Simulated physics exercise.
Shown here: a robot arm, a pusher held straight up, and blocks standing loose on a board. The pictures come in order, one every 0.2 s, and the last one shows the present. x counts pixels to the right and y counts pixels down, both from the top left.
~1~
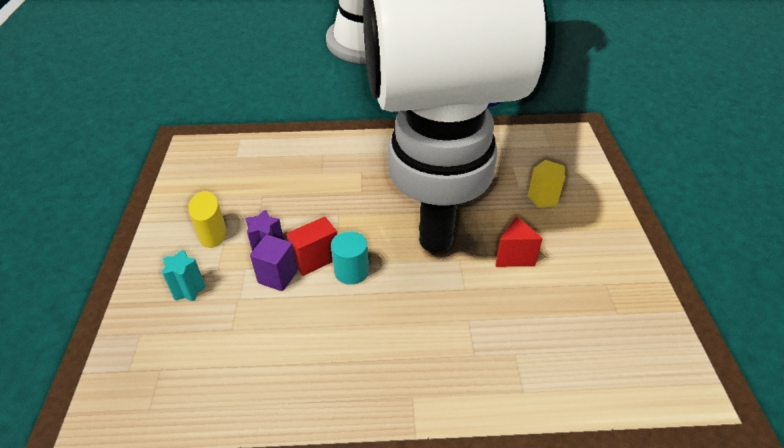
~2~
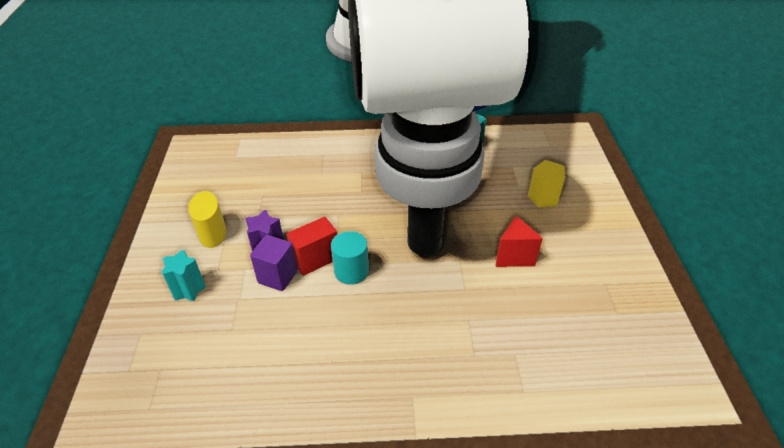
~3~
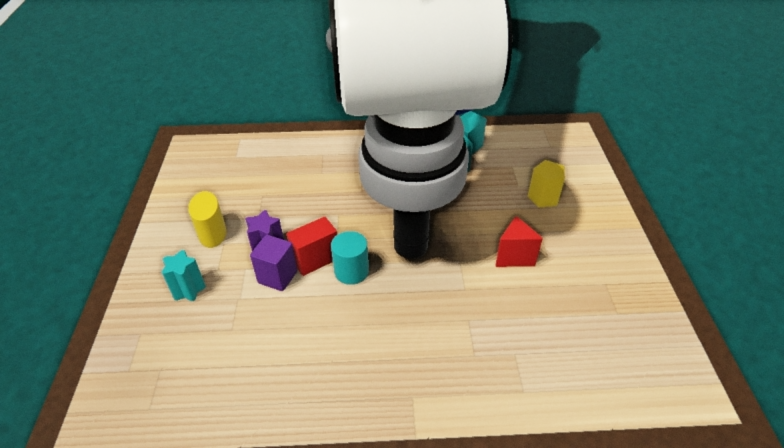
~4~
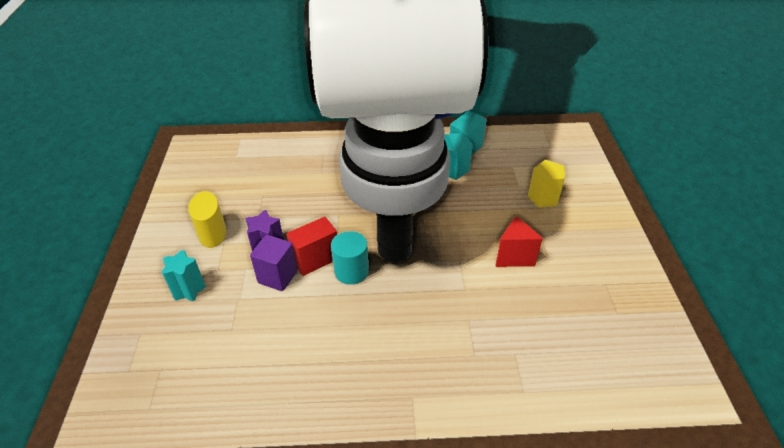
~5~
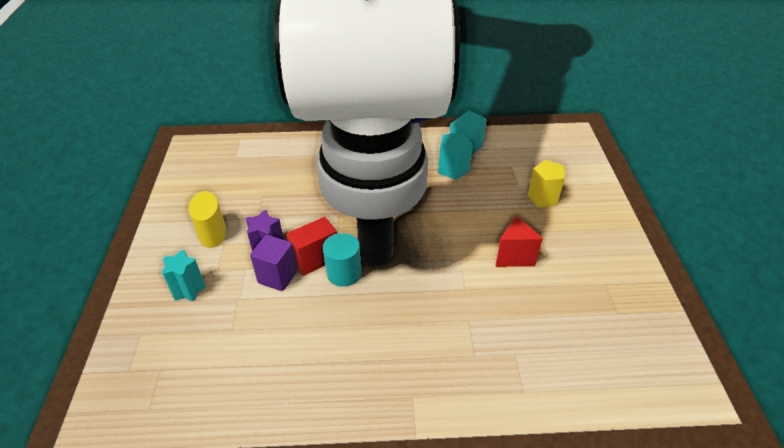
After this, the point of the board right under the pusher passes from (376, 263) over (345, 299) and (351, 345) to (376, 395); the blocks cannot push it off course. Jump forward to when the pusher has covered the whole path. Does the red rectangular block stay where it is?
It seems so.
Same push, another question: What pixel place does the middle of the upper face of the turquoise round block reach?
The centre of its top face lies at (309, 259).
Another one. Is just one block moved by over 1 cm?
Yes, that is how it ends up.
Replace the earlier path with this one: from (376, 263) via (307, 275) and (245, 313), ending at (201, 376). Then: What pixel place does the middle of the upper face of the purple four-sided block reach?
The point I'd pick in the picture is (224, 257).
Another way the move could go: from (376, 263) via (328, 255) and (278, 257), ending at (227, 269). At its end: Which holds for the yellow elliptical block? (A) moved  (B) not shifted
Answer: A.
The first path, step by step. One third of the way, pusher at (343, 291); turquoise round block at (309, 259).
Two thirds of the way, pusher at (351, 337); turquoise round block at (309, 259).
At the end, pusher at (375, 387); red rectangular block not moved; turquoise round block at (309, 259).
